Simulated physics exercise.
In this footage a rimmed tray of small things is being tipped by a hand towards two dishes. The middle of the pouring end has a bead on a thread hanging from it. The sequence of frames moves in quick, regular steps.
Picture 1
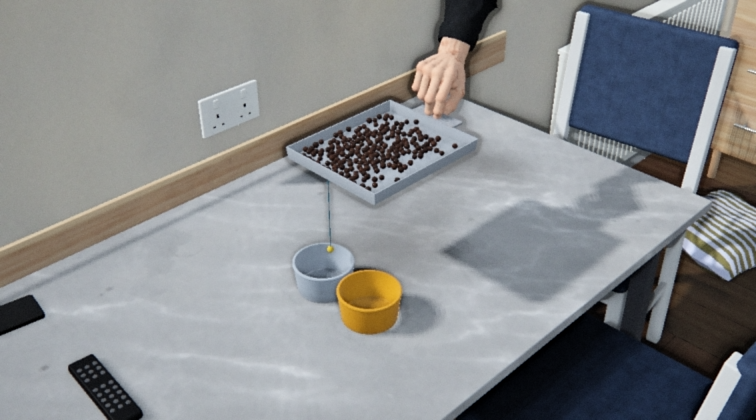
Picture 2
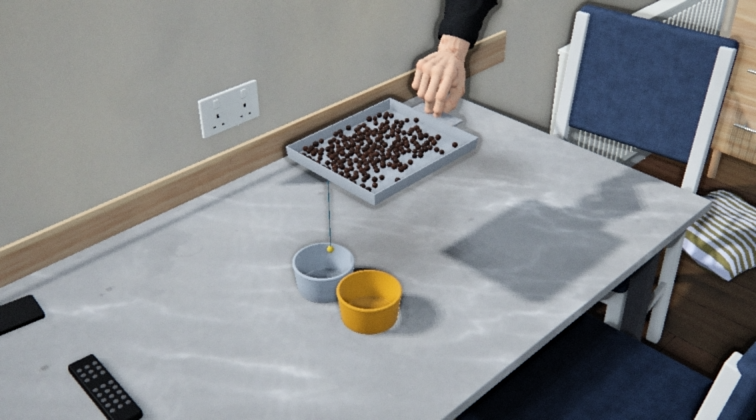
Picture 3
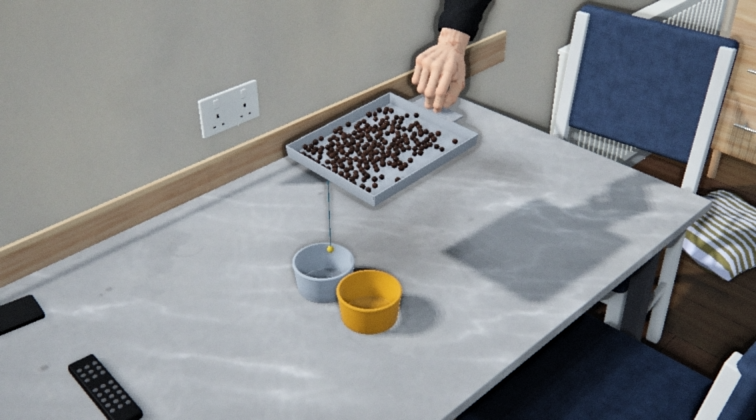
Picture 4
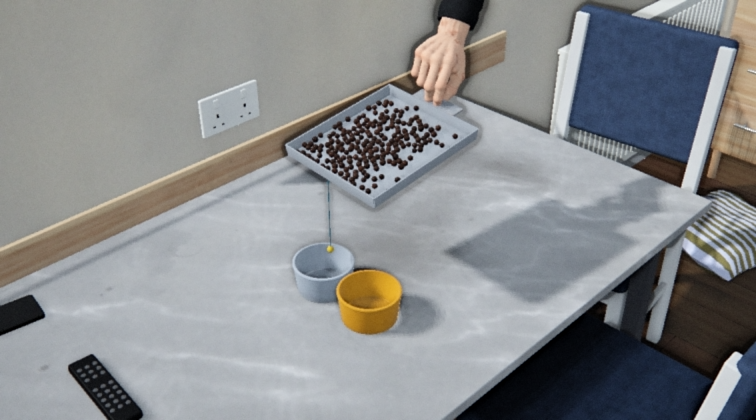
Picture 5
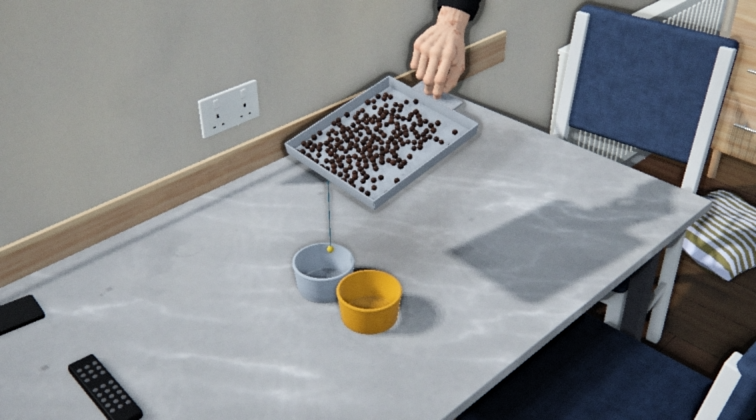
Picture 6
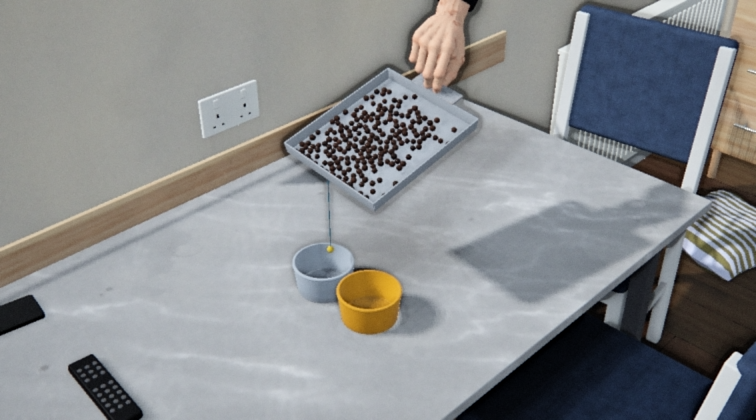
A hand in a dark sleeve slowly raises the handle end of a grey rimmed tray of dark brown balls, tilting it gradually towards the near right corner of its front edge. Below the tray, a yellow bead hangs on a thread by a pale grey-blue dish, with a mustard-yellow dish to its right. The steady, elevated view shows a marbled grey table, black remote, wall socket and blue chair.
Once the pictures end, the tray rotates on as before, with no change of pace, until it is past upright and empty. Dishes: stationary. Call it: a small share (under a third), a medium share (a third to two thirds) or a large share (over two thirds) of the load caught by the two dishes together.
Large.
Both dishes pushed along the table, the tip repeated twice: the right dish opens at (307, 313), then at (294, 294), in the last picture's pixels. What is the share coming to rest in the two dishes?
In order: 0 percent and 0 percent.
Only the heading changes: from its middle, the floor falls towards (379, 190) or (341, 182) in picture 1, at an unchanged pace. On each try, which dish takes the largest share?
So the first heading gives the rightward dish, the second gives the rightward dish.
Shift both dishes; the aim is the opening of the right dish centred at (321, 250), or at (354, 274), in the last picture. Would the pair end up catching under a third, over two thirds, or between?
For the first spot it's under a third, and for the next one it's between a third and two thirds.
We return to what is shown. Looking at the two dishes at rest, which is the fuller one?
The rightmost one.
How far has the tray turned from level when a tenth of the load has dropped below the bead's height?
It is at around 95 degrees.
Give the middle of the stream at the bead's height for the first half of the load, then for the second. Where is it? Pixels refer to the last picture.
Roughly at (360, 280) first, and then at (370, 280).
Soon, tray tipped steeply; nearly all on the tray; a stray few in the right dish; a stray few in the air.
A while on, tray tipped past a quarter turn; about a quarter on the tray; about half in the right dish; a stray few in the left dish; a small part outside both; about a quarter in the air.
Towards the end, tray tipped past a quarter turn; most in the right dish; a stray few in the left dish; a small part outside both.
Finally, tray tipped past a quarter turn; most in the right dish; a stray few in the left dish; a small part outside both.
